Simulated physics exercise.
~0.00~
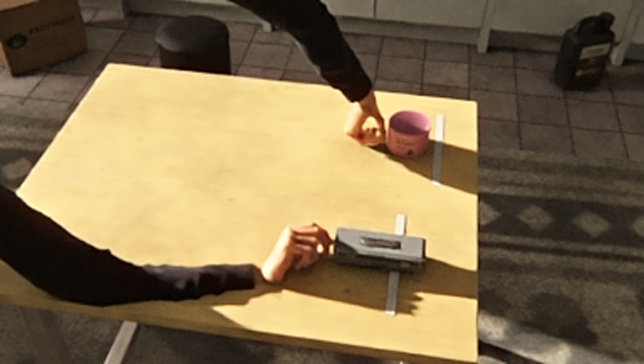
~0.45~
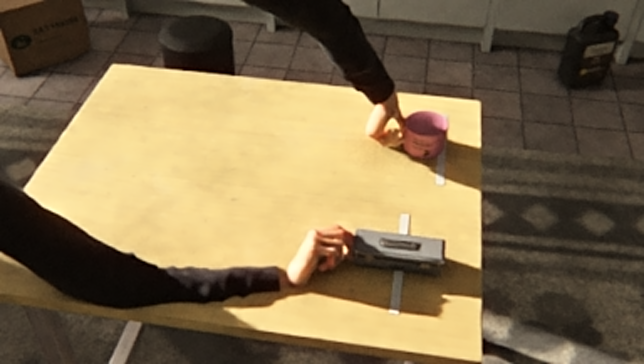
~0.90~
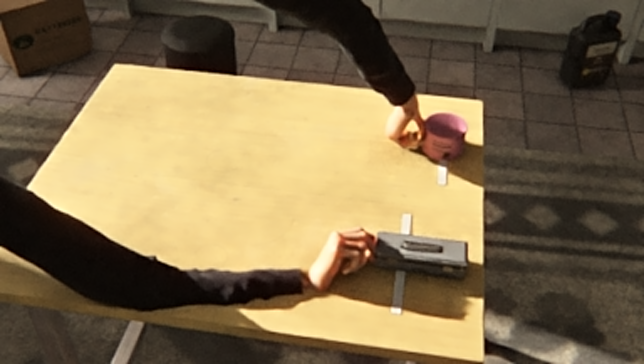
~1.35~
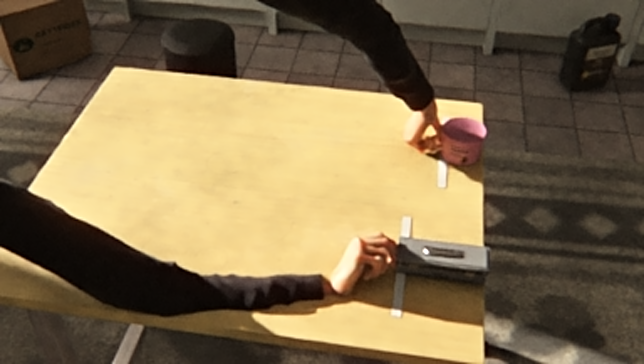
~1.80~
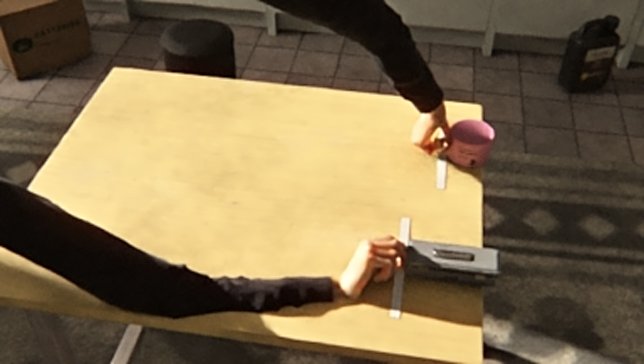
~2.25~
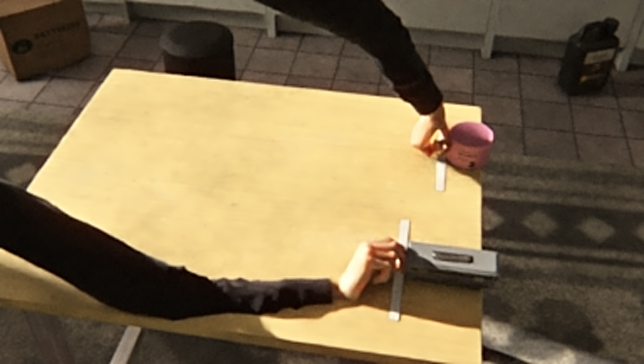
In the video, two hands push a grey case and a pink tub rightward across a wooden table, past strips of tape toward the edge. The fingertips stop near the tape, and both objects come to rest at the table's right edge, slightly overhanging but still on top.
